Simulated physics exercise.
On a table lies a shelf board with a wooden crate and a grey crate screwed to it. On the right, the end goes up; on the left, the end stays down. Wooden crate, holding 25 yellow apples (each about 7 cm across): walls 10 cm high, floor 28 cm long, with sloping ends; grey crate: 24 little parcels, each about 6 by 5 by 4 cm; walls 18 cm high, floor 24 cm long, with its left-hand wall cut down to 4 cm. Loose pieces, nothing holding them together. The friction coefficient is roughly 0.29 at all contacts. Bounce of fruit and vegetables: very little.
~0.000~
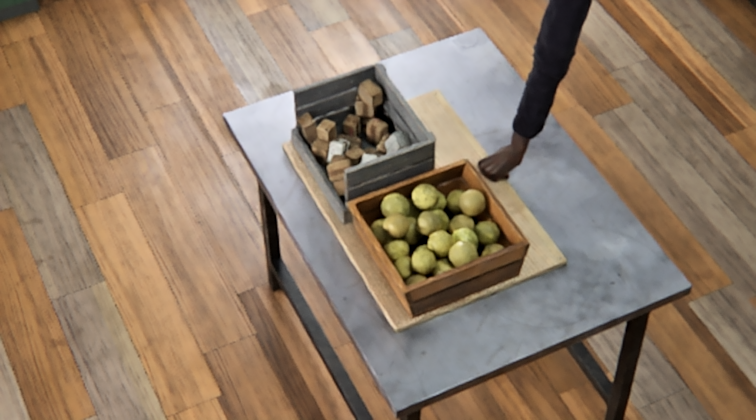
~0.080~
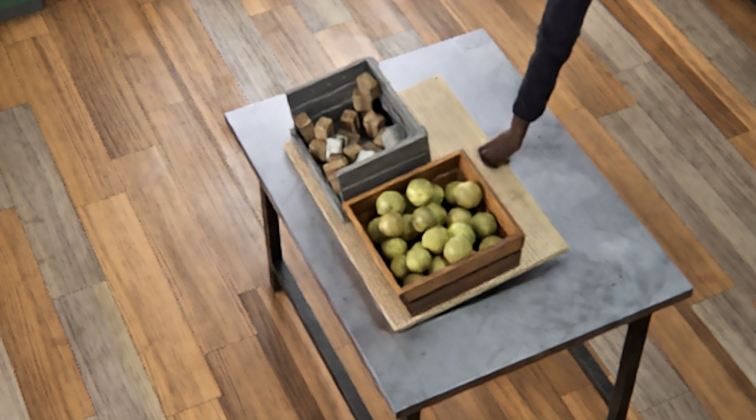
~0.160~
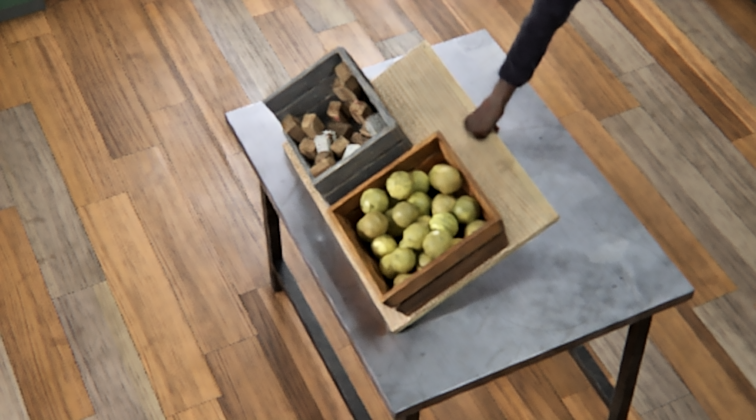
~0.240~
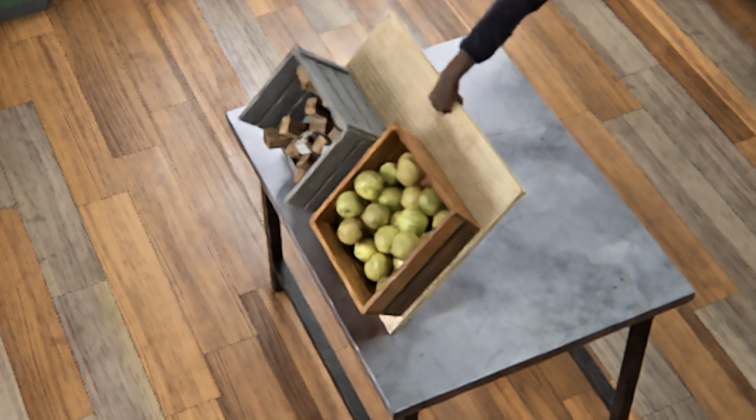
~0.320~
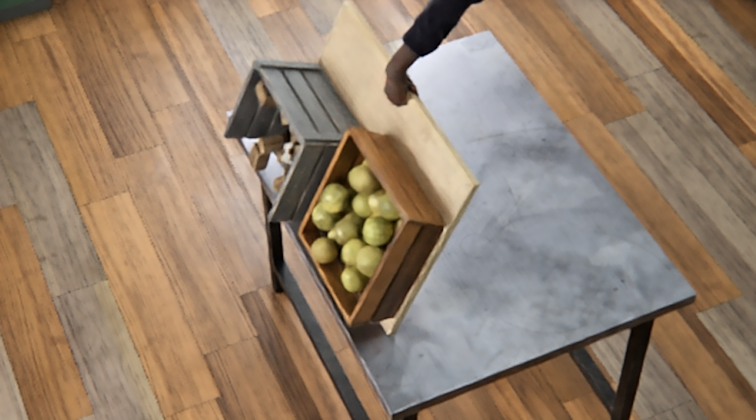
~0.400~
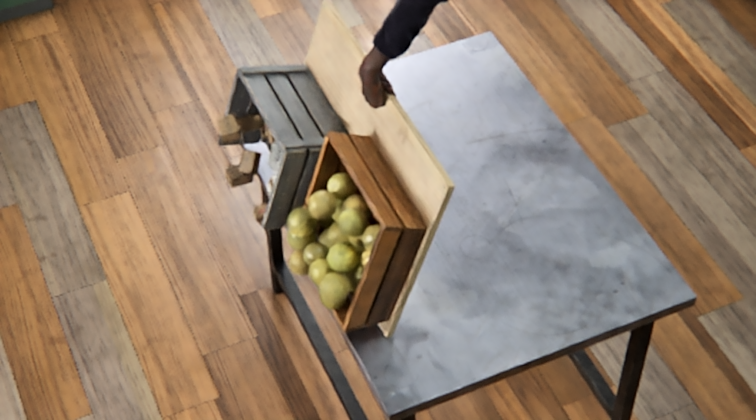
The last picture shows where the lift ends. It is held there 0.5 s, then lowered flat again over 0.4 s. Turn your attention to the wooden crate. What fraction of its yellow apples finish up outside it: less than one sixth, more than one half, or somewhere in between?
More than one half.
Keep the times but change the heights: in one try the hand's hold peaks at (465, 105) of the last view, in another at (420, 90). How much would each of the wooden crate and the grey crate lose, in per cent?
The wooden crate would lose 0 per cent in the first try and 30 per cent in the second, the grey crate 10 and then 40 per cent.
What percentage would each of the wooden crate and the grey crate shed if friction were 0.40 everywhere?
Wooden crate 80, grey crate 80 per cent.
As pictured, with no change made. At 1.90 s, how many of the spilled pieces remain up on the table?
Near 0, by my count.
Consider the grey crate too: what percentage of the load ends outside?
The grey crate loses 80 percent of its load.
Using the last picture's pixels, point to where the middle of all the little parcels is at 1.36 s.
Middle approx. (213, 377).
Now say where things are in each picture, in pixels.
In the first picture (each is followed by its nearest rim corner in this view; the camera moves round a little), wooden crate, (408, 289); grey crate, (345, 171); 0° from level; none out.
Wooden crate, (402, 291); grey crate, (336, 174); 7° from level, in the second picture.
Wooden crate, (384, 298); grey crate, (311, 184); 25° from level, in the third picture.
Wooden crate, (364, 309); grey crate, (285, 202); 47° from level, in the fourth picture.
Wooden crate, (350, 322); grey crate, (268, 220); 65° from level; 1 out, the lowest parcel at (260, 156), in the fifth picture.
Wooden crate, (344, 328); grey crate, (262, 228); 72° from level; 9 out, the lowest parcel at (239, 175), in the sixth picture.
After 0.64 s, tilt 72°; wooden crate 8 in, 17 out and grey crate 6 in, 18 out.
After 0.94 s, tilt 70°; wooden crate 6 in, 19 out and grey crate 6 in, 18 out.
After 1.36 s, tilt 0°; wooden crate 5 in, 20 out and grey crate 6 in, 18 out.
Final count (at 1.90 s), wooden crate 5 in, 20 out and grey crate 6 in, 18 out. Asked share, 20 of 25, 80 per cent.
